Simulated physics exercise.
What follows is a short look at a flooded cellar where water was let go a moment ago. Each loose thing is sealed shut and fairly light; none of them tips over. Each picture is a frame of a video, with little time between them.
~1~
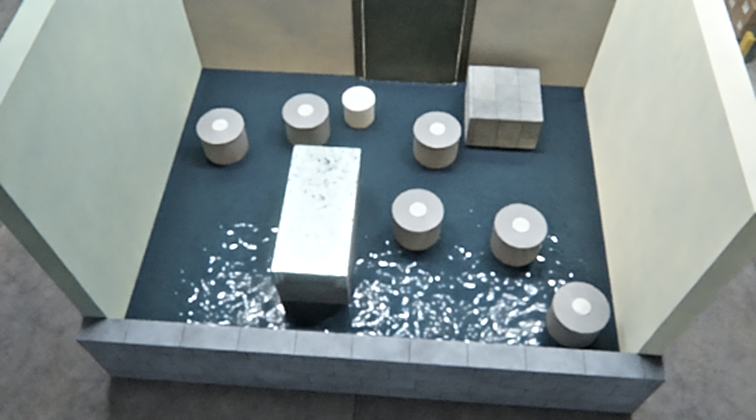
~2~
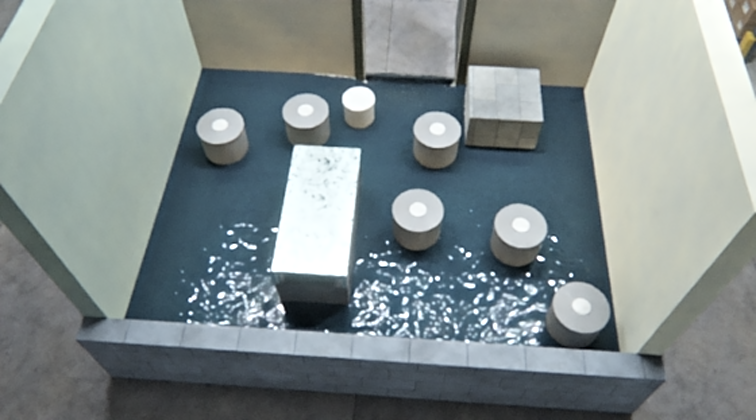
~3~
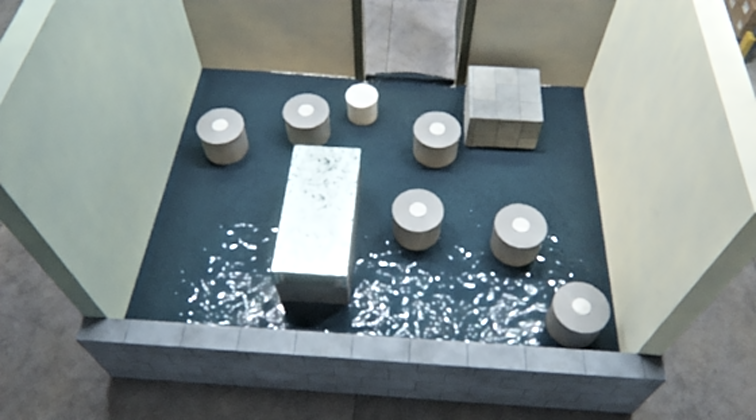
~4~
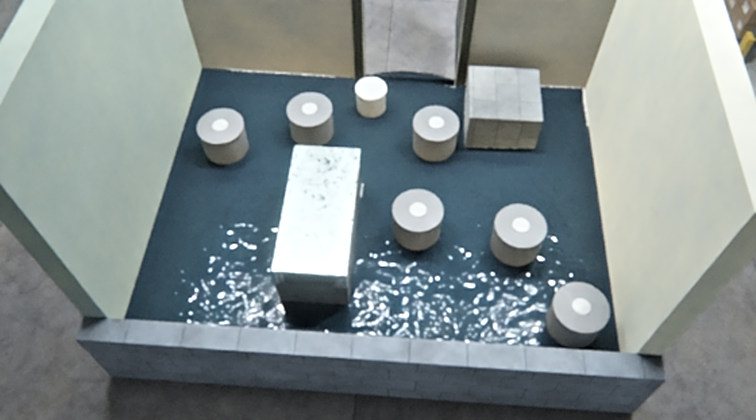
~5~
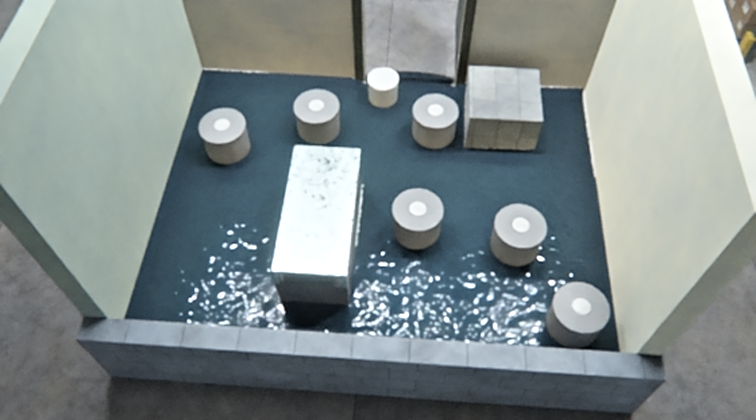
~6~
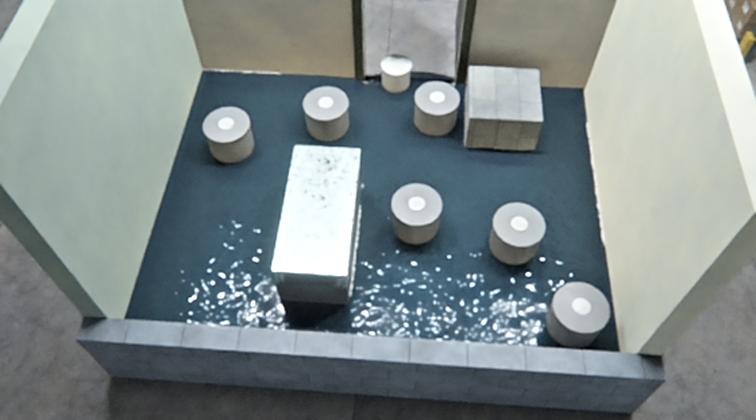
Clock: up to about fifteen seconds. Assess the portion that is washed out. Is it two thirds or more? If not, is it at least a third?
The fraction is going to land in the top band.
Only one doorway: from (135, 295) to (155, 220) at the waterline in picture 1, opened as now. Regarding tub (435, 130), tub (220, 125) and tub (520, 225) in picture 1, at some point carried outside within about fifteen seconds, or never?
The three come to no escape, escape and no escape, in that order.
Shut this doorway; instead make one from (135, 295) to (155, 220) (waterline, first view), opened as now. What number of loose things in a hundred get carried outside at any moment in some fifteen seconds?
About 40 percent, I'd say.
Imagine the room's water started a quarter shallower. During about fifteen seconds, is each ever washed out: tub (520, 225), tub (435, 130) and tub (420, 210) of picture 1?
Sequence: Not removed / removed / removed.
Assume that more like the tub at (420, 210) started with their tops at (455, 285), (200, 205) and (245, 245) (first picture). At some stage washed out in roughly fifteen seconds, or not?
Outcomes in turn are not expelled, not expelled, not expelled.
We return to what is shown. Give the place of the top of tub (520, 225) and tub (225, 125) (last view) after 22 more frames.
Estimate: (462, 161), then (352, 74).
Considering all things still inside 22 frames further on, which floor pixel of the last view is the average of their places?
What remains is centred near (448, 194).
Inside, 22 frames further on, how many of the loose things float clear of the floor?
I make it 3 of them.
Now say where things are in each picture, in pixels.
A pail at (359, 99) floats; a tub at (437, 129) floats; 0 of 7 have shifted, in the first frame.
A pail at (359, 99), afloat; a tub at (437, 129), afloat; 0 of 7 have shifted, in the second frame.
A pail at (362, 96), afloat, close to its start; a tub at (437, 129) floats; 1 of 7 have shifted, in the third frame.
A pail at (371, 88) floats, close to its start; a tub at (436, 123), afloat, close to its start; 3 of 7 have shifted, in the fourth frame.
A pail at (383, 79) floats, a stride from its start; a tub at (436, 111) floats, close to its start; 3 of 7 have shifted, in the fifth frame.
A pail at (396, 64) floats, a stride from its start; a tub at (437, 98) floats, a stride from its start; 5 of 7 have shifted, in the sixth frame.
A moment on, 1 of 7 are out; 6 afloat.
Next, 3 of 7 are out; 4 afloat.
Later, 4 of 7 are out; 3 afloat.
In the end, 5 of 7 are out; 2 afloat.
